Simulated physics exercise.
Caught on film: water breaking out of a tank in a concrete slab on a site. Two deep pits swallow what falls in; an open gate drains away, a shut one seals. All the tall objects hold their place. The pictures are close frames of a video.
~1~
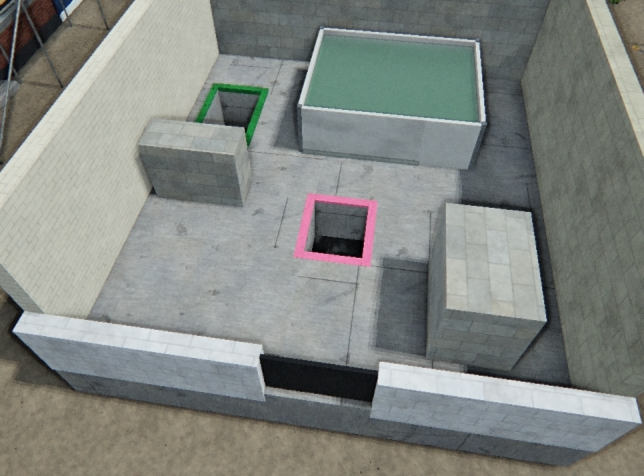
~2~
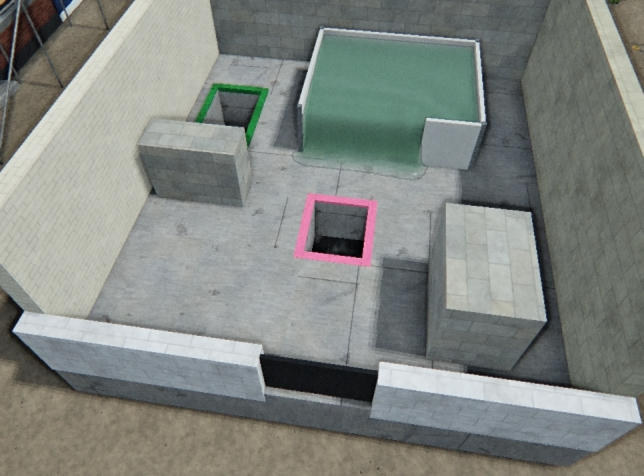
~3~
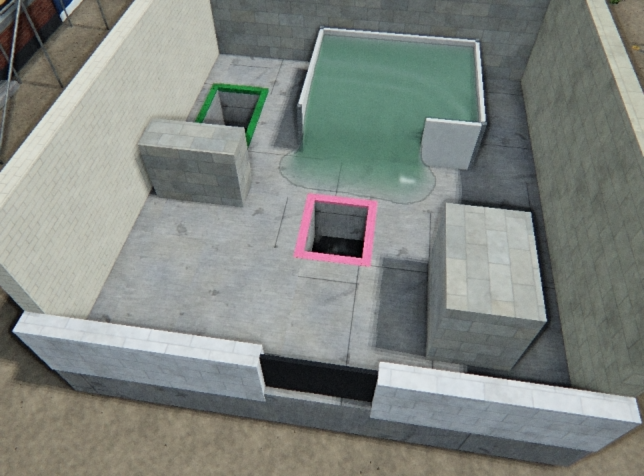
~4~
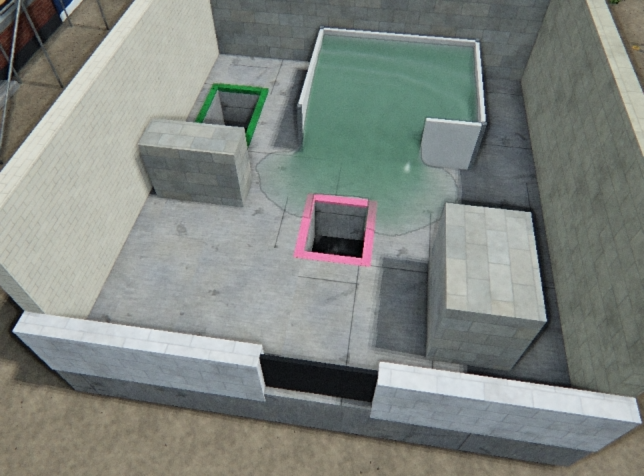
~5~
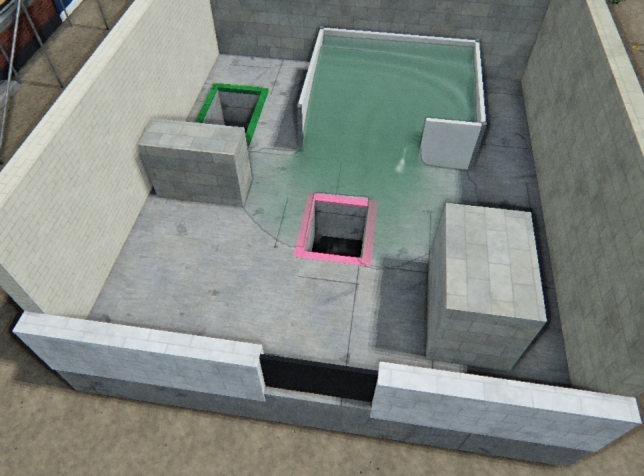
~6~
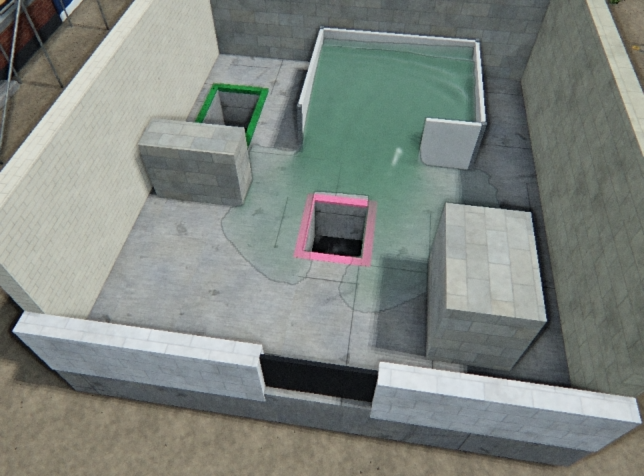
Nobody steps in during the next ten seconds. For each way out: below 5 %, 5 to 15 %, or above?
In the end: The gate takes under 5 %; the pink pit takes over 15 %; the green pit takes under 5 %.
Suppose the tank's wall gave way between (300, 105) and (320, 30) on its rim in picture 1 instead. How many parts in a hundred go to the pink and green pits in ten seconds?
Parts in a hundred: Pink 2, green 70.
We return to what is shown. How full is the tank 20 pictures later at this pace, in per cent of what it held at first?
Roughly 32 per cent.
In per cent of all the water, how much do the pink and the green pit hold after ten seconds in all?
In turn 52 and 2 per cent.
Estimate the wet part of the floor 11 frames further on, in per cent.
I make it 60 per cent.
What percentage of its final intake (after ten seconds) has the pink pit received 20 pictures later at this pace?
Close to 55 %.
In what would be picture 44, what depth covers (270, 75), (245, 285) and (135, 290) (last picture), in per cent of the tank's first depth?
In turn 0, 12 and 16 in a hundred.
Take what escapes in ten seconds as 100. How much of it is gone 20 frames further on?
Some 55 per cent.
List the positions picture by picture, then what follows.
In the first picture, still water in the tank at (394, 76).
In the second picture, water pours out at (361, 140) and has run to (296, 153).
In the third picture, water pours out at (361, 144) and has run to (420, 194).
In the fourth picture, the front is at (440, 212), out from the gap at (361, 145).
In the fifth picture, water pours out at (361, 146) and has run to (390, 263).
In the sixth picture, the front is at (377, 305), out from the gap at (361, 146).
A moment on, water covers 50 % of the floor; the gate 0 %, the pink pit 12 %, the green pit 0 %.
Next, water covers 60 % of the floor; the gate 0 %, the pink pit 21 %, the green pit 0 %.
Then, water covers 75 % of the floor; the gate 0 %, the pink pit 29 %, the green pit 0 %.
Later, water covers 90 % of the floor; the gate 0 %, the pink pit 39 %, the green pit 1 %.
In the end, water covers 100 % of the floor; the gate 0 %, the pink pit 53 %, the green pit 1 %.
